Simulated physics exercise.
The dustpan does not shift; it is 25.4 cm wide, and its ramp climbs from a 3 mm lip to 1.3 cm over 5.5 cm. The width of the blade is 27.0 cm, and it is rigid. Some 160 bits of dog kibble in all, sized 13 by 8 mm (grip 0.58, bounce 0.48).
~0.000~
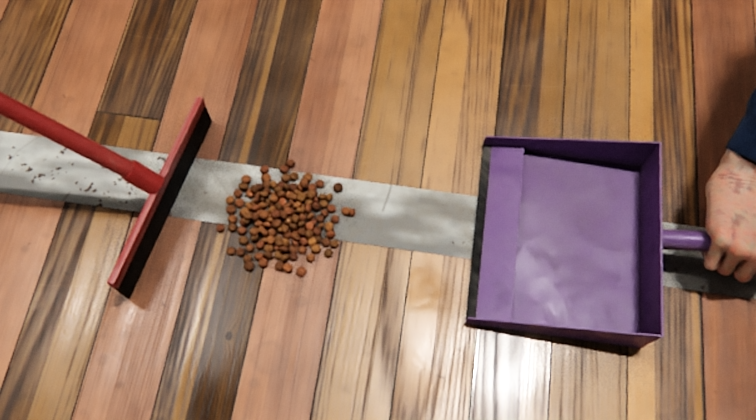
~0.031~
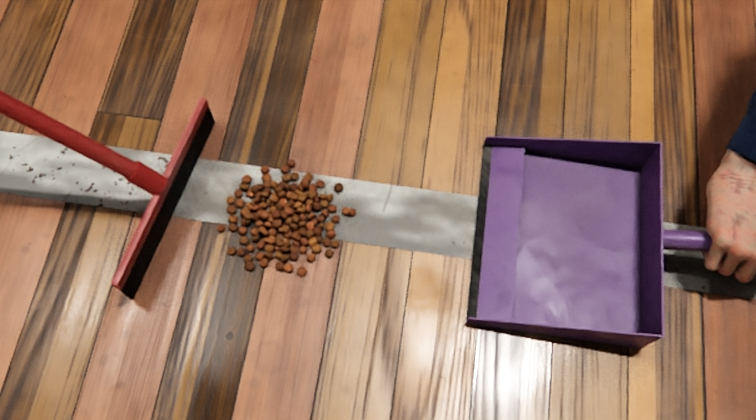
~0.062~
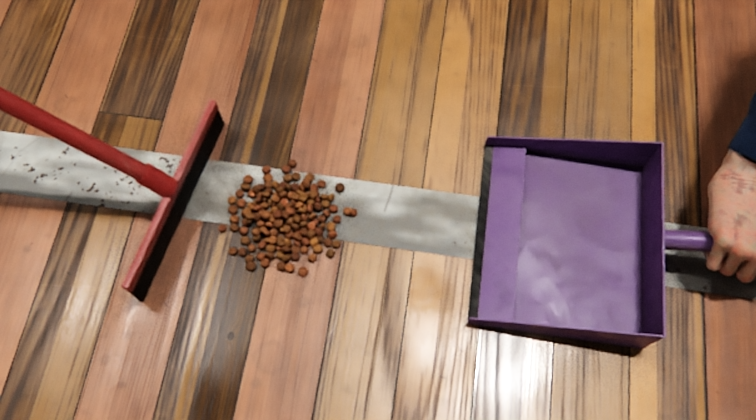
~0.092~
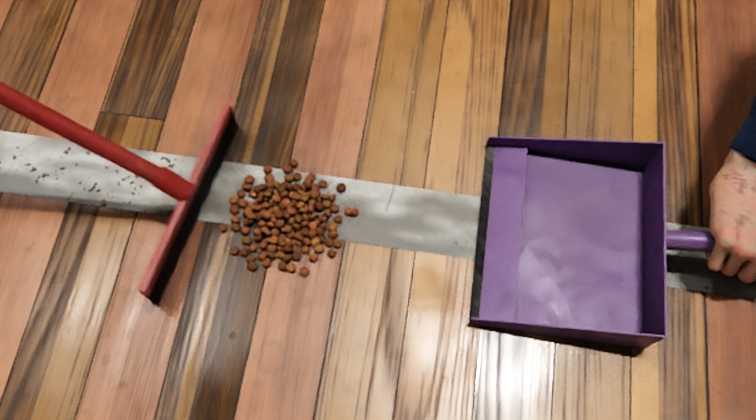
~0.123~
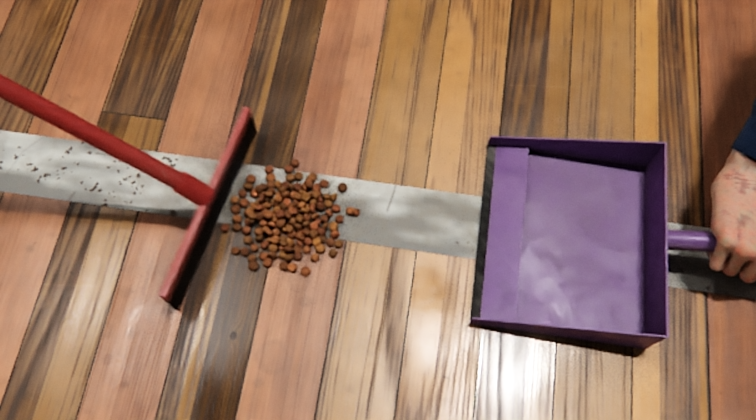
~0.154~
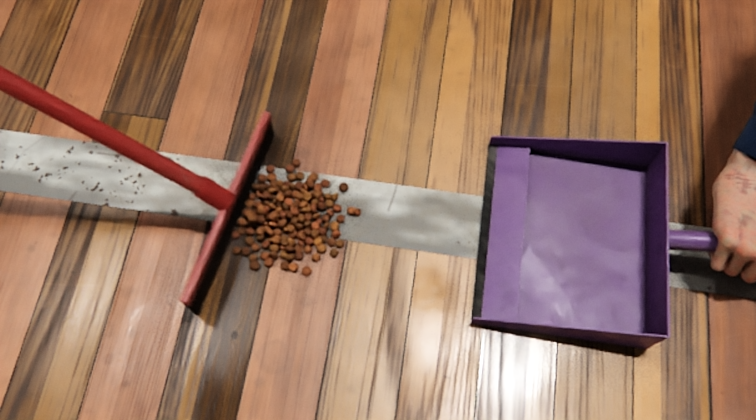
A red long-handled blade, like a squeegee or broom head, slides rightward from the left, slowly at first and then faster, until it meets the near edge of a brown kibble pile and nudges some pieces. A wooden plank floor crossed by a pale grey strip is seen from above, the view nearly still. At right, a hand in a dark blue sleeve holds a purple dustpan motionless.
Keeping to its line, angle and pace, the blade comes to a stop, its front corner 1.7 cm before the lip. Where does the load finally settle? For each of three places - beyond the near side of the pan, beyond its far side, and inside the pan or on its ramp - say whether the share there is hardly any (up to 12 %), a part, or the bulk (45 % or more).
Past the pan's near side: A part, past the pan's far side: Hardly any, in the pan or on its ramp: A part.
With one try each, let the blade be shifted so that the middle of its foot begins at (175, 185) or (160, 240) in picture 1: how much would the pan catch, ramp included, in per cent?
30 and 35 per cent, roughly.
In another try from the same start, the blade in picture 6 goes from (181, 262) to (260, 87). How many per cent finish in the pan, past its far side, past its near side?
Final per cent - pan 0, far 10, near 0.
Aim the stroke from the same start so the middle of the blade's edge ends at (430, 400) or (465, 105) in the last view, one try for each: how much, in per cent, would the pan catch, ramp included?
Some 10 and 0 per cent.
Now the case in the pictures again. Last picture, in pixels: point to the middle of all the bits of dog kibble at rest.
About (473, 272).
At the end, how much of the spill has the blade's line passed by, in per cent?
Some 5 per cent.
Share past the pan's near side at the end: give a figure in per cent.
Roughly 15 in a hundred come to rest there.
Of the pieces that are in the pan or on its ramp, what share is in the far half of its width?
Roughly 20 percent.
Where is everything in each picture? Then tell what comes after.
The first frame shows blade from (115, 284) to (201, 104), moved 0.0 cm, 0 of the pieces shifted so far; middle of the pieces at (284, 215); pan at (572, 243).
The second frame shows blade from (118, 285) to (204, 105), moved 0.4 cm, 0 of the pieces shifted so far; middle of the pieces at (285, 216).
The third frame shows blade from (129, 287) to (214, 107), moved 1.6 cm, 0 of the pieces shifted so far; middle of the pieces at (286, 216).
The fourth frame shows blade from (145, 291) to (228, 110), moved 3.5 cm, 0 of the pieces shifted so far; middle of the pieces at (288, 216).
The fifth frame shows blade from (166, 296) to (248, 114), moved 6.0 cm, 0 of the pieces shifted so far; middle of the pieces at (289, 215).
The sixth frame shows blade from (187, 301) to (267, 118), moved 8.5 cm, 30 of the pieces shifted so far; middle of the pieces at (291, 215); pan at (578, 243). Its pace works out near 0.82 m/s, heading 7 degrees towards the viewer's side.
Then, at 0.33 s, middle of the blade 18 cm from the lip; 0 % over the lip, far side 0 %, near side 5 %.
Then, at 0.45 s, middle of the blade 8 cm from the lip; 0 % over the lip, far side 0 %, near side 10 %.
After 0.70 s, middle of the blade 4 cm from the lip; 35 % over the lip, far side 0 %, near side 15 %.
At rest (1.3 s), near side 15 %, far side 0 %, pan 40 %, in front of the lip or behind the blade 45 %.
